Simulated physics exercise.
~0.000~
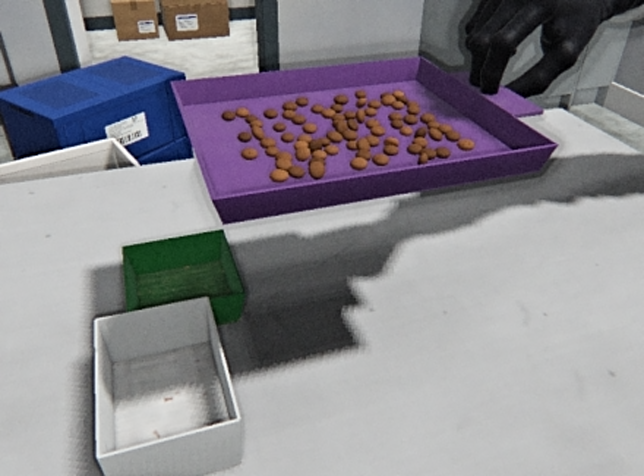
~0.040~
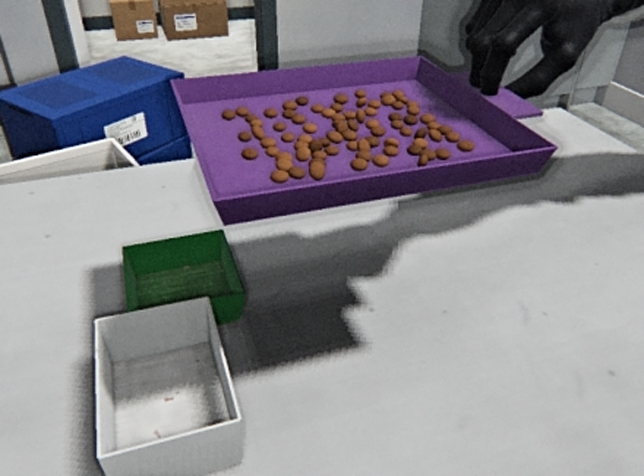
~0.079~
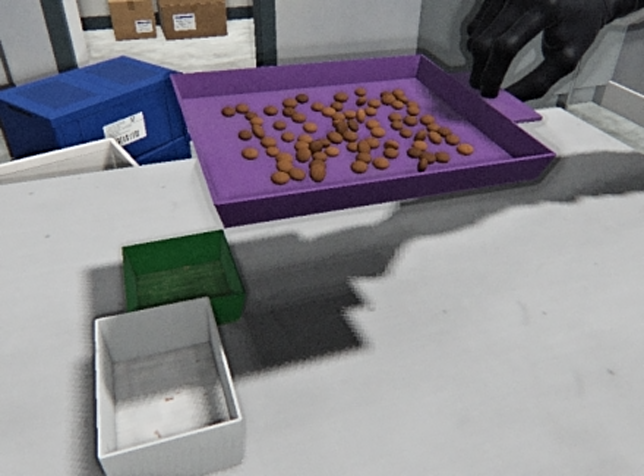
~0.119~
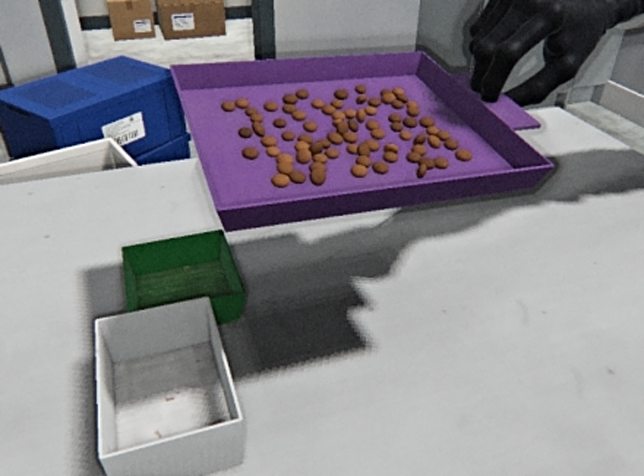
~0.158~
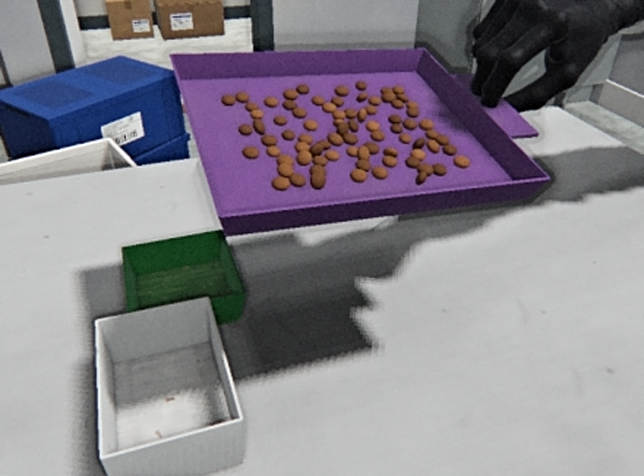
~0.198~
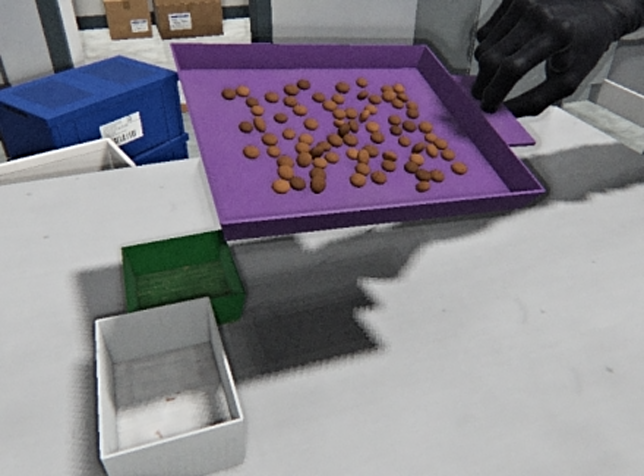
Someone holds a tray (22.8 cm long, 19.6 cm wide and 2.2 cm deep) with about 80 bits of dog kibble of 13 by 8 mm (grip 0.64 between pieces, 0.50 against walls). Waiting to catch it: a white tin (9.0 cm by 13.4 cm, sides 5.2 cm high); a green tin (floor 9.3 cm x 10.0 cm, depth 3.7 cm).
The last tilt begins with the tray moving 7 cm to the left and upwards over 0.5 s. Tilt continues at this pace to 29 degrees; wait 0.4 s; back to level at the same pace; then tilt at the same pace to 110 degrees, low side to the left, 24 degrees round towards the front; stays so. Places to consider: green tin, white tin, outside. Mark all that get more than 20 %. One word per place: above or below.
Green tin: Below. White tin: Above. Outside everything: Above.
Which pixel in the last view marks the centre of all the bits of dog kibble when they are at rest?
Look near (252, 378) in the final view.
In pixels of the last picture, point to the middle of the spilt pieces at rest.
The spilt pieces are centred close to (276, 370) in the last picture.
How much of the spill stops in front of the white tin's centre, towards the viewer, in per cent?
Around 40 percent.
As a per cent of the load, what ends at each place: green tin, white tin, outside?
Share at rest, green tin: 0; white tin: 35; outside: 65.
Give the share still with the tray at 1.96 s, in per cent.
The tray still holds around 45 per cent.
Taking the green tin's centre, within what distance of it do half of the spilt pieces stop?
Some 16 cm.
After 0.87 s, tilt 26 degrees; tray 100 %; middle of all pieces on or above the table near (409, 196).
Then, at 1.44 s, tilt 23 degrees; tray 100 %; middle of all pieces on or above the table near (381, 137).
Then, at 1.96 s, tilt 79 degrees; white tin 25 %, tray 45 %, in the air 30 %; middle of all pieces on or above the table near (238, 301).
After 2.45 s, tilt 110 degrees; white tin 35 %, outside 65 %; middle of all pieces on or above the table near (251, 376).
At rest (3.2 s), white tin 35 %, tray 0 %, green tin 0 %, outside 65 %.
